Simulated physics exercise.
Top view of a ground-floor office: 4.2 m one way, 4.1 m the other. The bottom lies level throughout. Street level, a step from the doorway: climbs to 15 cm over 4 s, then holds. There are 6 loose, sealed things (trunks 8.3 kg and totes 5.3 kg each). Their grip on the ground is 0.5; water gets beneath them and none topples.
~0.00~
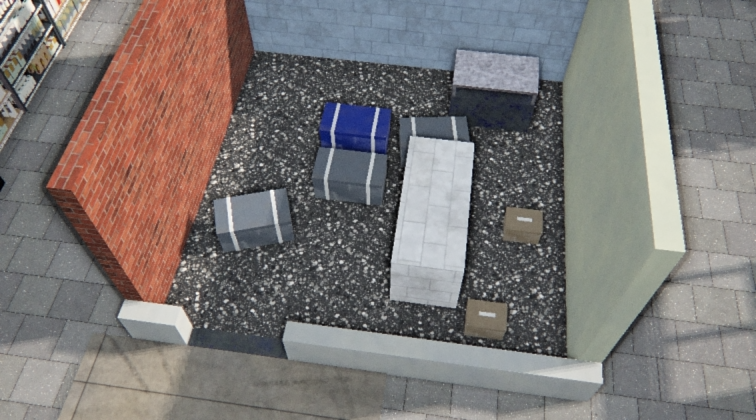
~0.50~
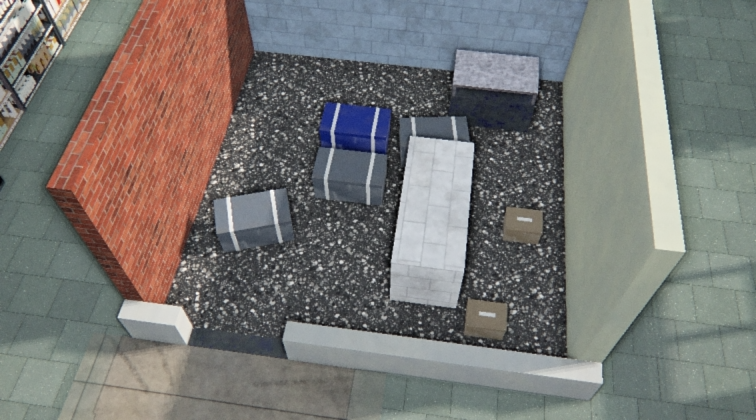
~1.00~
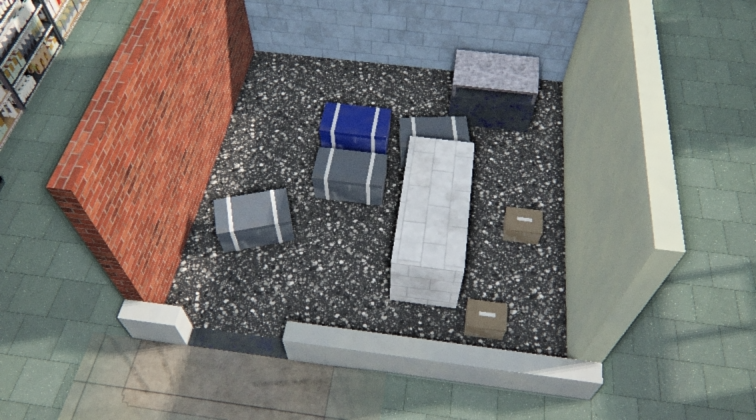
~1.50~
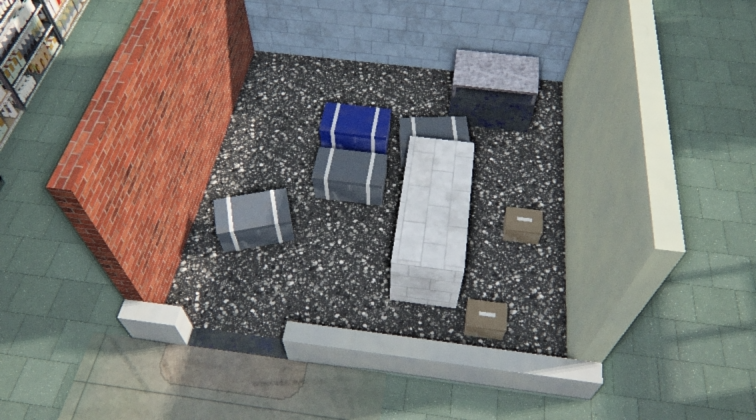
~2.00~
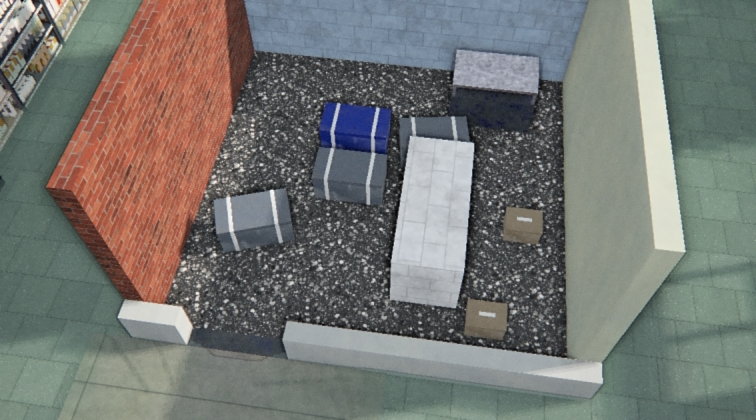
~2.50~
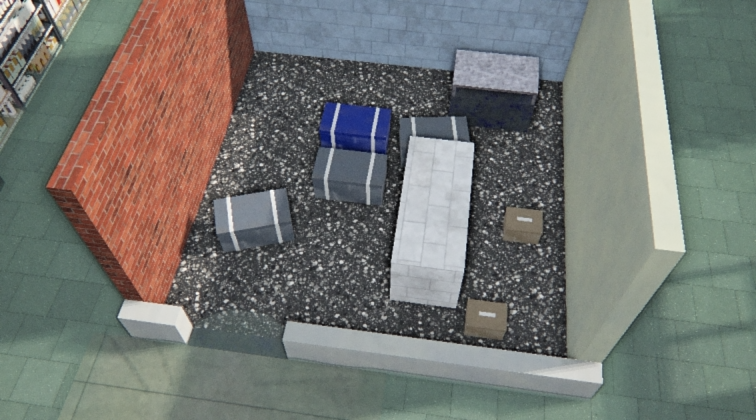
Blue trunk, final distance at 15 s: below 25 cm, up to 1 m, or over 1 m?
Displacement: Large.
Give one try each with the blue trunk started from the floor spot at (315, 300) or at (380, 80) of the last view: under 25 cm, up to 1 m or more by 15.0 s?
First try: It inches along; second try: It inches along.
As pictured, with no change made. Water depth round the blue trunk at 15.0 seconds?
Around 7 cm.
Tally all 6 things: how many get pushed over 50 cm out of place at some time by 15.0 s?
5.
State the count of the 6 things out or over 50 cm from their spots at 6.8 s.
Result: 2.
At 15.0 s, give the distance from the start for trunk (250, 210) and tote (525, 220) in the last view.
The first is 250 cm from its start, the second 60 cm.
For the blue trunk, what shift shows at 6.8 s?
Displacement by then near 40 cm.
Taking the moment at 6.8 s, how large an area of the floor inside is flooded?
Some 10.0 m2.
After 3.5 s the blue trunk is near (355, 120), 0.0 m from its start, aground; 0 afloat.
After 6.8 s the blue trunk is near (361, 95), 0.4 m from its start, aground; 2 afloat.
After 11.0 s the blue trunk is near (424, 54), 1.4 m from its start, afloat; 4 afloat.
After 15.0 s the blue trunk is near (424, 54), 1.4 m from its start, afloat; 4 afloat.
